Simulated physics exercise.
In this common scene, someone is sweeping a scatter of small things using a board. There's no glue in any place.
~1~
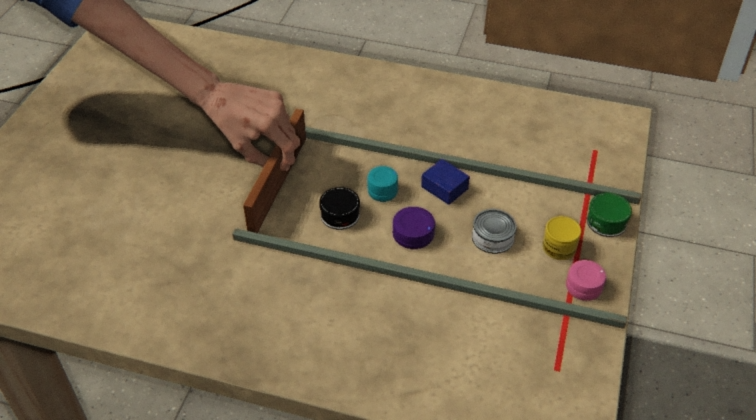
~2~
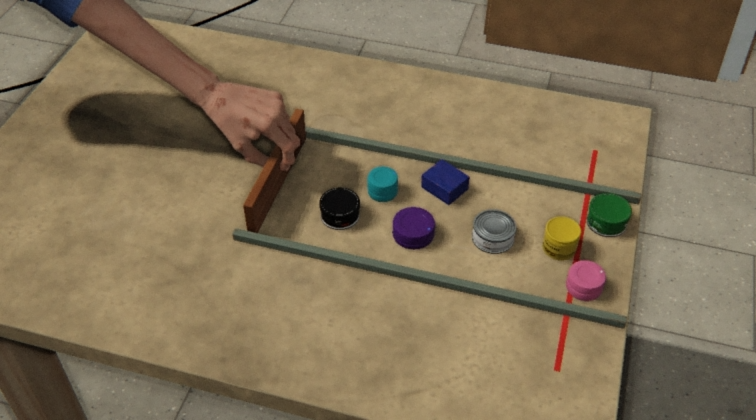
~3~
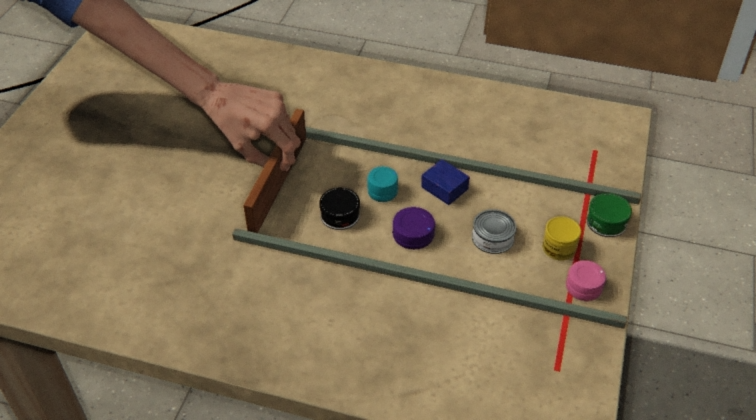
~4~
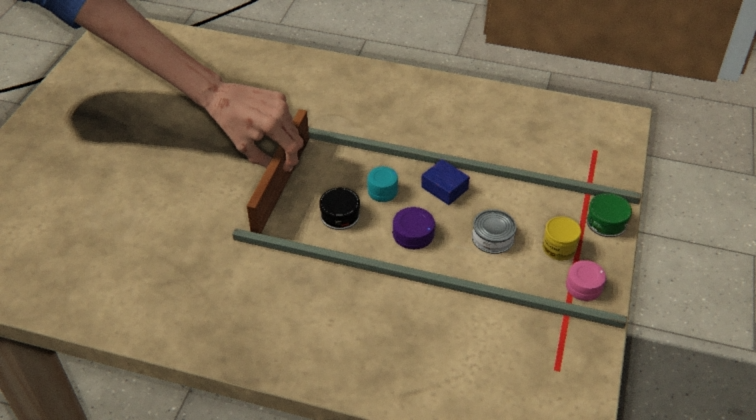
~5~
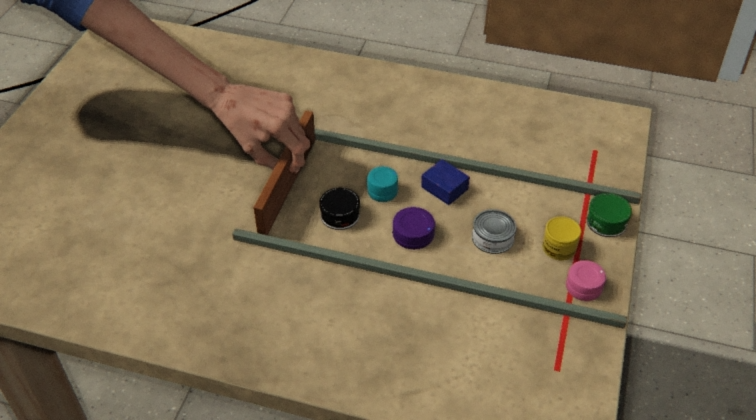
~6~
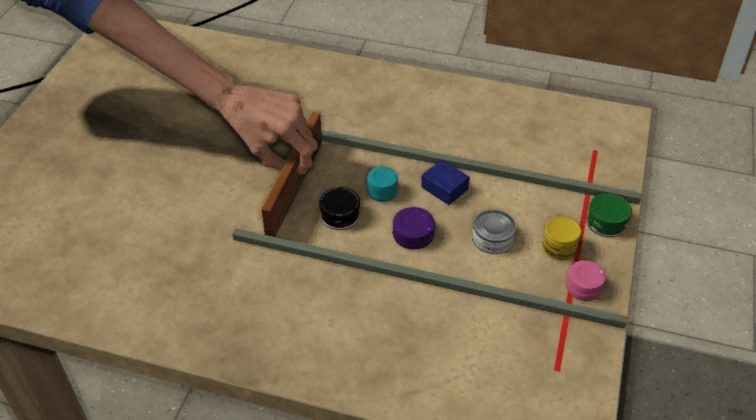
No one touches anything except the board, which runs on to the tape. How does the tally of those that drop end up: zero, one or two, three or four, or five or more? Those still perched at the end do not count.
Missing: Three up to four.
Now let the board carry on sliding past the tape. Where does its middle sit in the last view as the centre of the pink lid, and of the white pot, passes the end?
Middle: Roughly (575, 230); roughly (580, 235).
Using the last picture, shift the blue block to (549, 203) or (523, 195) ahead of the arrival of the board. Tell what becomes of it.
Per position - saved; saved.
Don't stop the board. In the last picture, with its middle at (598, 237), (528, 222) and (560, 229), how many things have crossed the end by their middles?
4; 0; 1.
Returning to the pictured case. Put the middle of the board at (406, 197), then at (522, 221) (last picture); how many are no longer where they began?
First 4 and then 7.
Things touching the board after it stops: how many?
I count 4 of them.
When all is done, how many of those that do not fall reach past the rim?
That'd be 1.
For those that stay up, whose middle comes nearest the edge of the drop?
I'd say the white pot.
Soon after, none off yet; green pot at rest near (609, 215); pink lid at rest near (586, 281); yellow tub at rest near (561, 239).
In the end, the number that fall off is three or four; gone, yellow tub, pink lid and green pot.
